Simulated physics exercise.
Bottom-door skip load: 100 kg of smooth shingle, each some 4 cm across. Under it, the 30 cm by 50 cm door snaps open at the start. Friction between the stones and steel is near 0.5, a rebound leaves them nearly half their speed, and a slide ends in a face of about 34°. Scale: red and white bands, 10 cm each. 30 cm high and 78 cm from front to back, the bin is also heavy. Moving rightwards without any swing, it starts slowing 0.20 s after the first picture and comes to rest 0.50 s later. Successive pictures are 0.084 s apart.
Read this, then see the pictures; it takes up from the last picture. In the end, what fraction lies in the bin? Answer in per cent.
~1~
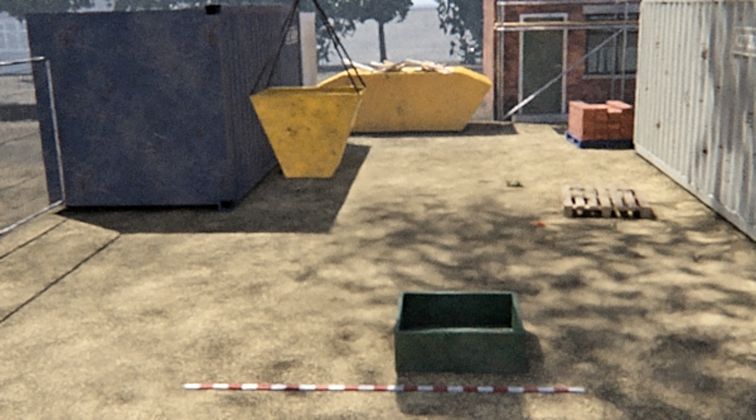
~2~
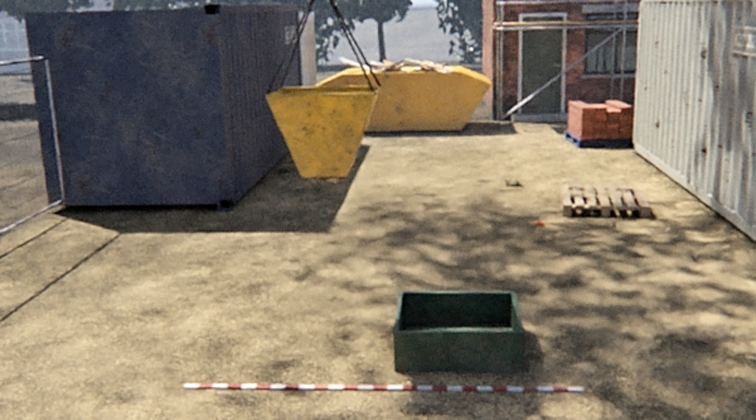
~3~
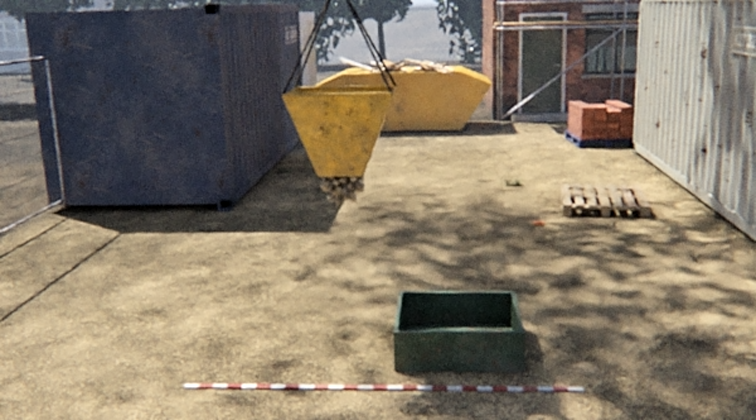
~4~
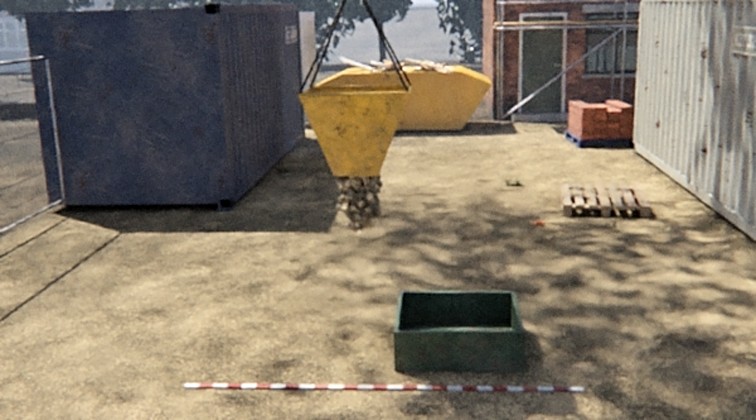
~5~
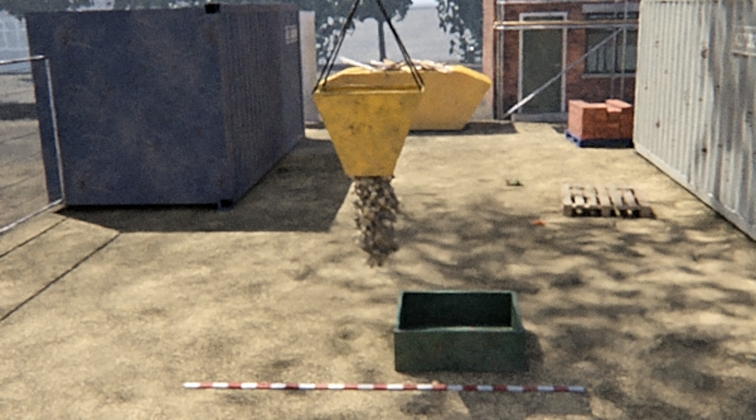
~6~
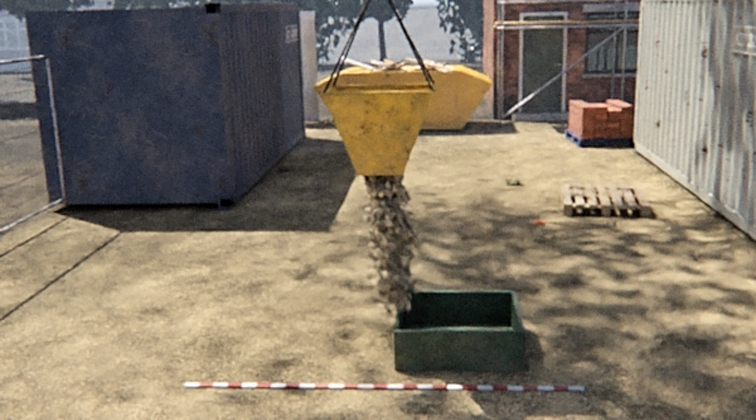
Around 93 %.
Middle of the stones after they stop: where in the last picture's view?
About (454, 336).
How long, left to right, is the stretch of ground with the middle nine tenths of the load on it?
About 90 cm.
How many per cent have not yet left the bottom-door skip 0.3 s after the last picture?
About 0 %.
Then, 0.3 s after the last picture, 0 % in the bottom-door skip, 7 % falling or lying left of the bin, 93 % falling or lying in the bin; the stones farthest right are at (504, 339).
Then, 0.7 s after the last picture, 0 % in the bottom-door skip, 7 % falling or lying left of the bin, 93 % falling or lying in the bin; the stones farthest right are at (512, 334).
Then, 1.3 s after the last picture, 0 % in the bottom-door skip, 7 % falling or lying left of the bin, 93 % falling or lying in the bin; the stones farthest right are at (512, 331).
Then, 2.2 s after the last picture, 0 % in the bottom-door skip, 7 % falling or lying left of the bin, 93 % falling or lying in the bin; the stones farthest right are at (512, 331).
Then, 4.1 s after the last picture, 0 % in the bottom-door skip, 7 % left of the bin, 93 % in the bin; the stones farthest right are at (512, 331).
